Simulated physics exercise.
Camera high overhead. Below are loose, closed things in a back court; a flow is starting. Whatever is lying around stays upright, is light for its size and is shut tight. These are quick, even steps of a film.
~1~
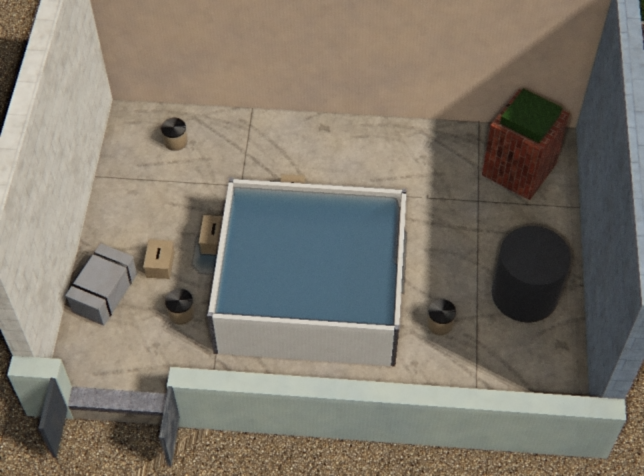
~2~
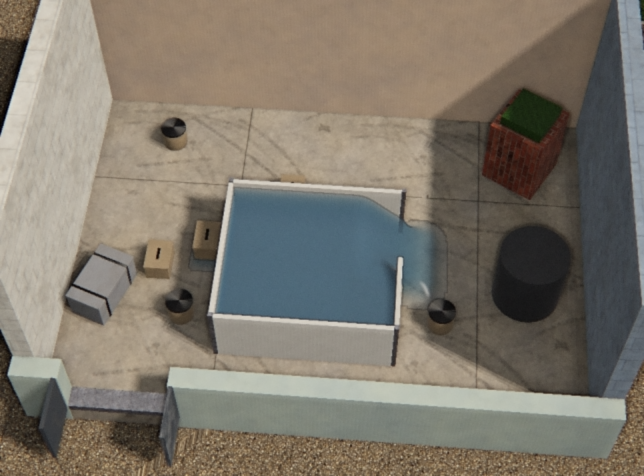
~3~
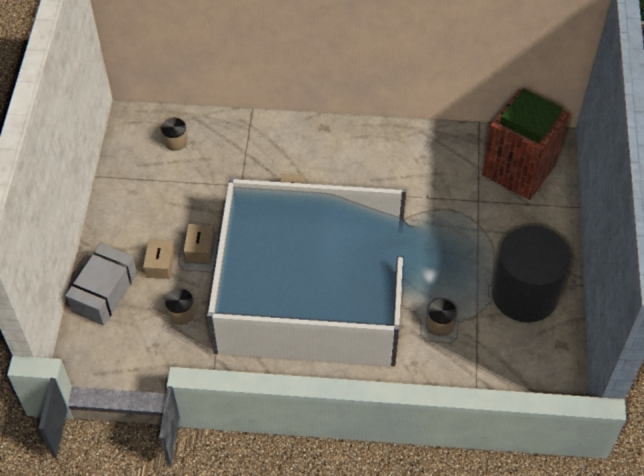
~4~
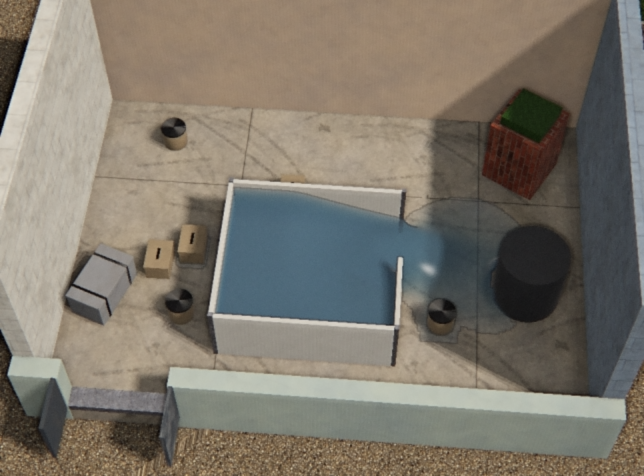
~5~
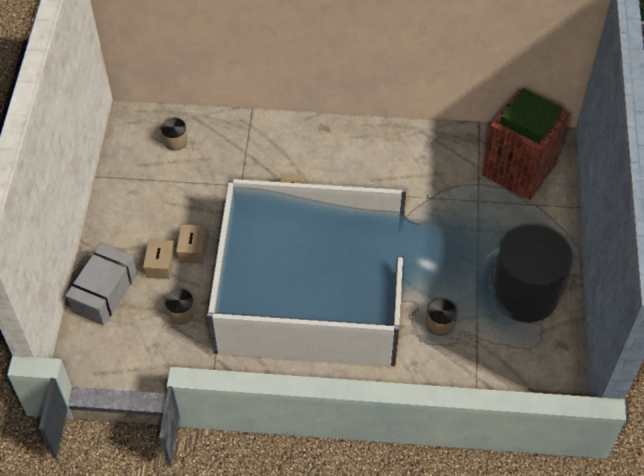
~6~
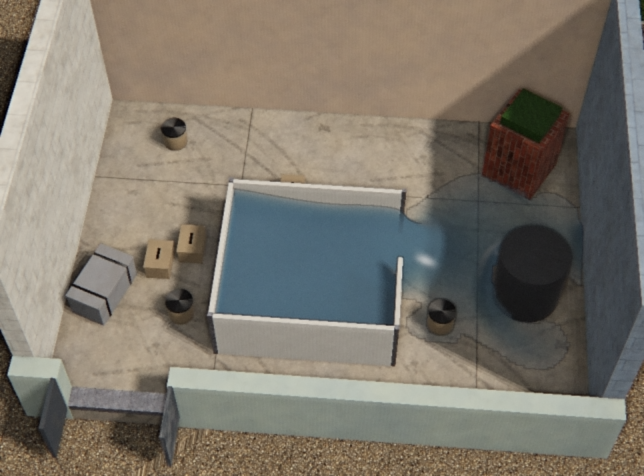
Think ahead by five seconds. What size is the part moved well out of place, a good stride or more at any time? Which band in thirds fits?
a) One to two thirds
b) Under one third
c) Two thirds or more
Under one third (b).
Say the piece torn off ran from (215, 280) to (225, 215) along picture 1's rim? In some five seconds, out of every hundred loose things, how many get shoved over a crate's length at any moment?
About 90 %.
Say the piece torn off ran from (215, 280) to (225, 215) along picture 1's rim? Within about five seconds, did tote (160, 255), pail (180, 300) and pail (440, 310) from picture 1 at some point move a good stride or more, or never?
Result per item - displaced that far / displaced that far / short of that distance.
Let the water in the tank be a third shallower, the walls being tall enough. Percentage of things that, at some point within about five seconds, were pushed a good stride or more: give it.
Something like 10 percent.
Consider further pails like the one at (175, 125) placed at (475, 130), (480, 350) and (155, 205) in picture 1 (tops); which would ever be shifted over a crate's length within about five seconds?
Shoved clear, shoved clear, stays put.
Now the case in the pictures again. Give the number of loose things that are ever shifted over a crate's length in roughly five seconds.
The count is 2.
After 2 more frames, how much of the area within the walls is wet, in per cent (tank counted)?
Estimate: Close to 35 in a hundred.
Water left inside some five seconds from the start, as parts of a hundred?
100 %.
A moment on, 0 of 7 are well off their spots; 0 afloat.
Next, 0 of 7 are well off their spots; 0 afloat.
Later, 0 of 7 are well off their spots; 0 afloat.
In the end, 2 of 7 are well off their spots, and 2 have been at some point; 1 afloat.
